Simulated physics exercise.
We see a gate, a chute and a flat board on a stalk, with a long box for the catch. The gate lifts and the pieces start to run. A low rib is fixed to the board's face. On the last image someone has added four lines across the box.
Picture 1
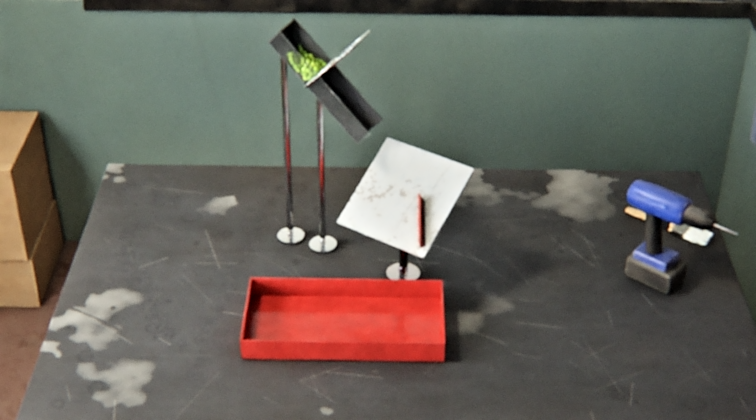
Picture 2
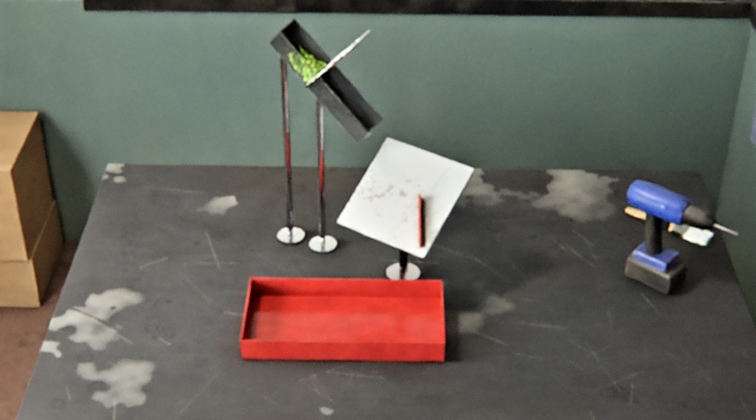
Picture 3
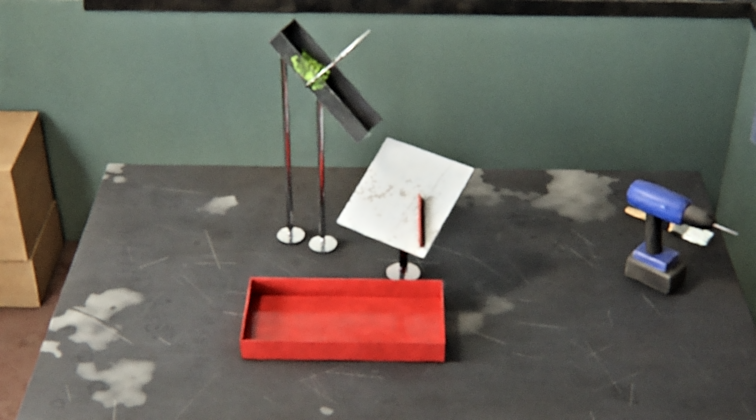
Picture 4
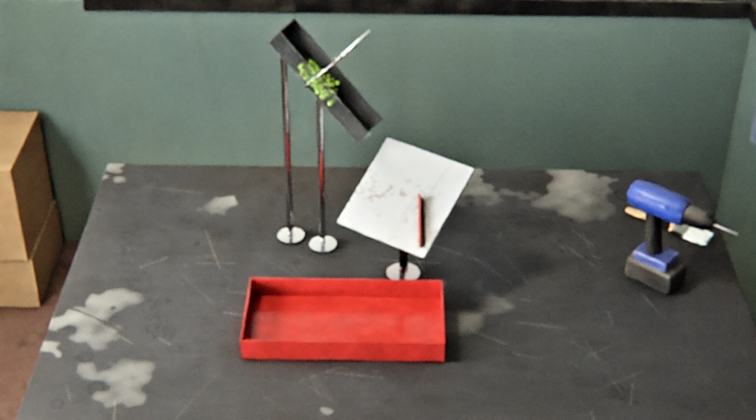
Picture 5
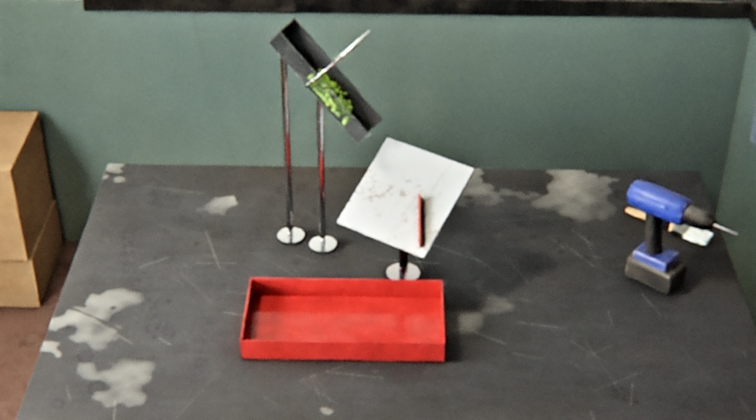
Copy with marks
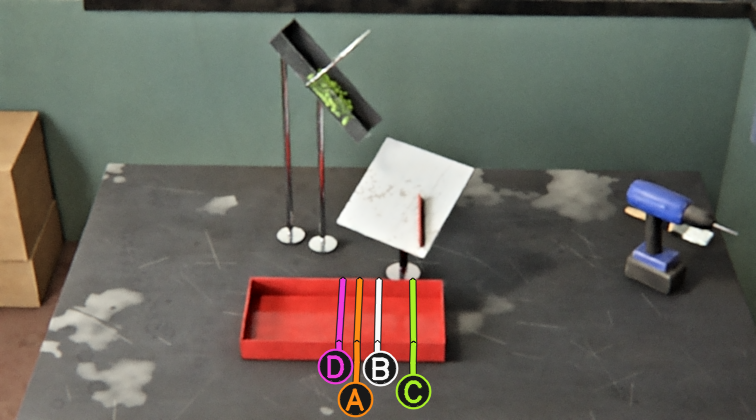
Small green pieces bunched at the top of a dark, tilted chute slipped past a thin raised gate and slid down to the right, above a tilted white board and an empty red box.
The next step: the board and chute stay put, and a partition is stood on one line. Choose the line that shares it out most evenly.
B.
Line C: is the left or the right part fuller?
More lands on the left.
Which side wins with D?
More lands on the right.
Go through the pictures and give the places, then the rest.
In the first picture, load behind the gate near (311, 67), dried peas; lip of the chute near (364, 136), sloping fairly steeply.
In the second picture, middle of the board near (405, 196), tilted fairly steeply; middle of its low edge near (379, 239); of its high edge near (430, 153).
In the third picture, front corners of the box near (241, 340) and (444, 343), empty; front of the load near (321, 87).
In the fourth picture, middle of the load near (320, 82); its front near (335, 99), close to a third of the way to the lip; rib from (419, 194) to (419, 243).
In the fifth picture, middle of the load near (331, 94); its front near (351, 117), close to two thirds of the way to the lip.
On the marked copy, line A crosses the front rim at (356, 342); line B crosses the front rim at (377, 342); line C crosses the front rim at (413, 343); line D crosses the front rim at (338, 342).
If A is chosen, of what is caught, close to a quarter on the left of the divider, the bulk on the right.
If B is chosen, of what is caught, close to half on the left of the divider, close to half on the right.
If C is chosen, of what is caught, all but a few on the left of the divider, a small share on the right.
If D is chosen, of what is caught, close to a quarter on the left of the divider, the bulk on the right.
